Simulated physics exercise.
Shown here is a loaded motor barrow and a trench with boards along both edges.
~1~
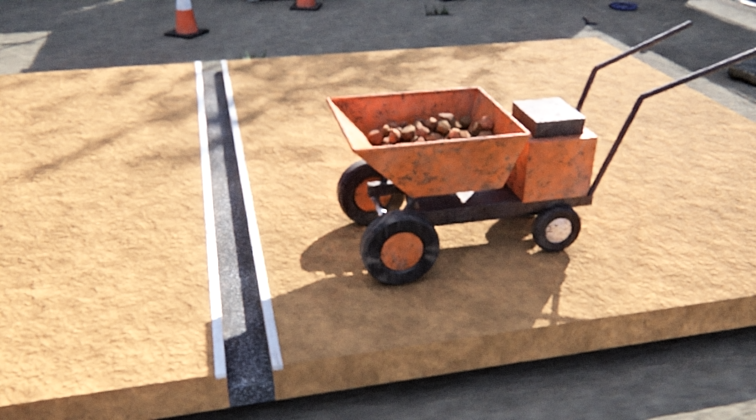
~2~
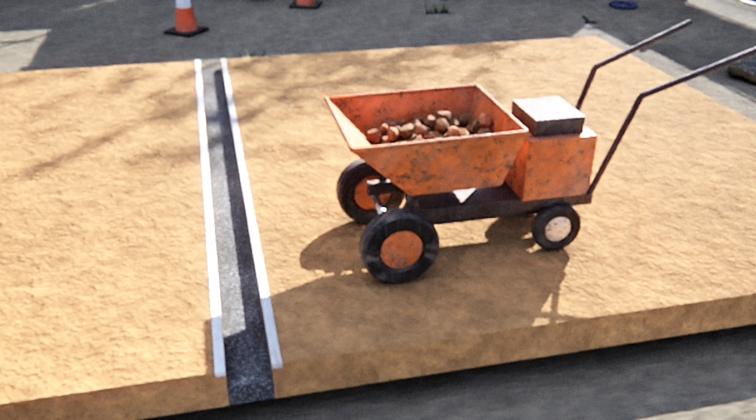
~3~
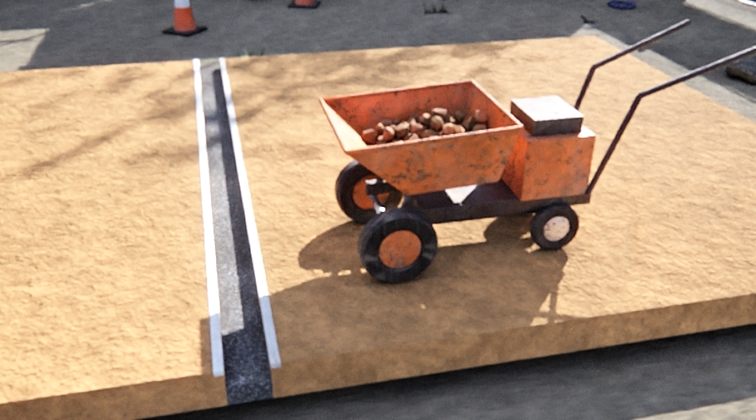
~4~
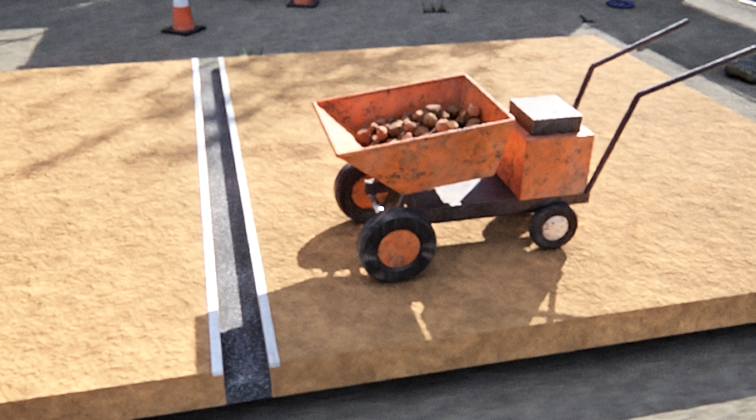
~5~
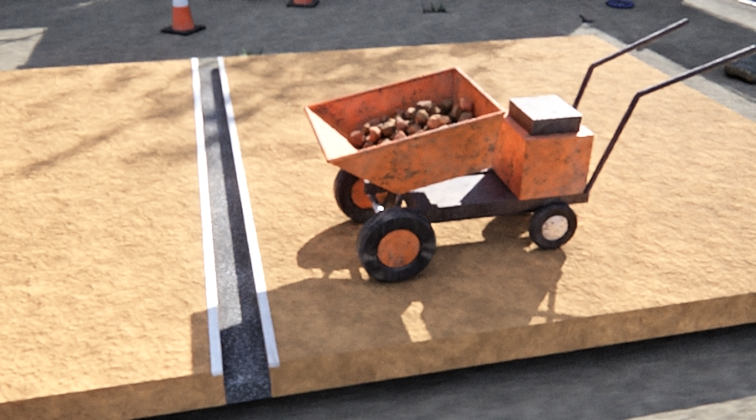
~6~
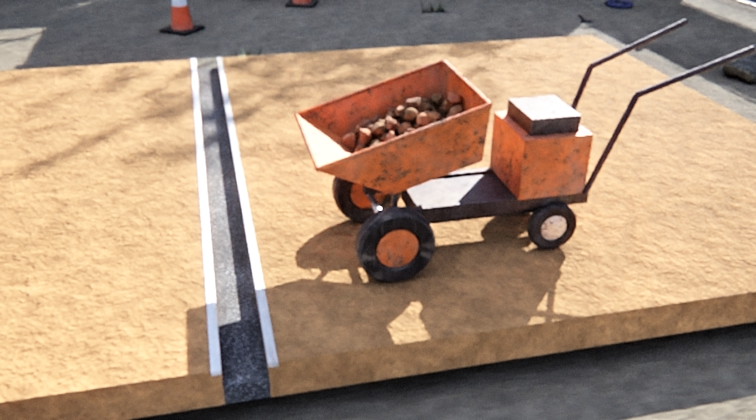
The orange skip of a loaded motor barrow tilts forward to the left, beside a narrow trench.
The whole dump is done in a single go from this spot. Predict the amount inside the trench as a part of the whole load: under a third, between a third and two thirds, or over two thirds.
The fraction in the trench lies from one third to two thirds.
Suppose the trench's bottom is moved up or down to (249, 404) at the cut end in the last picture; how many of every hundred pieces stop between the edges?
The share comes to around 70 percent.
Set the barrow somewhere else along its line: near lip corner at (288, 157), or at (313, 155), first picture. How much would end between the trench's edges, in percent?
The shares come out close to 0 and 20 per cent, in that order.
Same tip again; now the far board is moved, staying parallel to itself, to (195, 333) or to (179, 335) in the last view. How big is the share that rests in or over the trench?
About 70 %, then 70 %.
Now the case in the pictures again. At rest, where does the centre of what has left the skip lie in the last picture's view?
It settles centred around (231, 265).
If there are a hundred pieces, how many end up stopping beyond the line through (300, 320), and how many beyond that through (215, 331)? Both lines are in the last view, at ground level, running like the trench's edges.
Respectively 70 and 10 percent.
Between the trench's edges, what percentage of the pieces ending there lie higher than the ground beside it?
45 per cent or so.
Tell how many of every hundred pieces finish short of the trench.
Roughly 5 percent.
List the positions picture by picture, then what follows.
In the first frame, lip of the skip at (354, 151), level; top of the load at (443, 128), clay clods; first edge of the trench at (271, 327); far edge at (218, 334), the trench under half as wide as the skip, and about half as deep as wide.
In the second frame, lip of the skip at (352, 150), level; top of the load at (441, 126).
In the third frame, lip of the skip at (346, 152), tipped barely; top of the load at (436, 124).
In the fourth frame, lip of the skip at (338, 156), tipped a little; top of the load at (451, 127).
In the fifth frame, lip of the skip at (329, 162), tipped a little; top of the load at (444, 123).
In the sixth frame, lip of the skip at (318, 169), tipped clearly; top of the load at (434, 118); first edge of the trench at (266, 324); far edge at (213, 331).
Soon, skip tipped steeply; all in the skip.
A while on, skip tipped right over; about half in the skip; a small part short of the trench; about a third in or heaped over the trench.
Towards the end, skip tipped right over; about a third in the skip; a small part short of the trench; about half in or heaped over the trench; a small part beyond it.
Finally, skip tipped right over; about a third in the skip; a small part short of the trench; about half in or heaped over the trench; a small part beyond it.
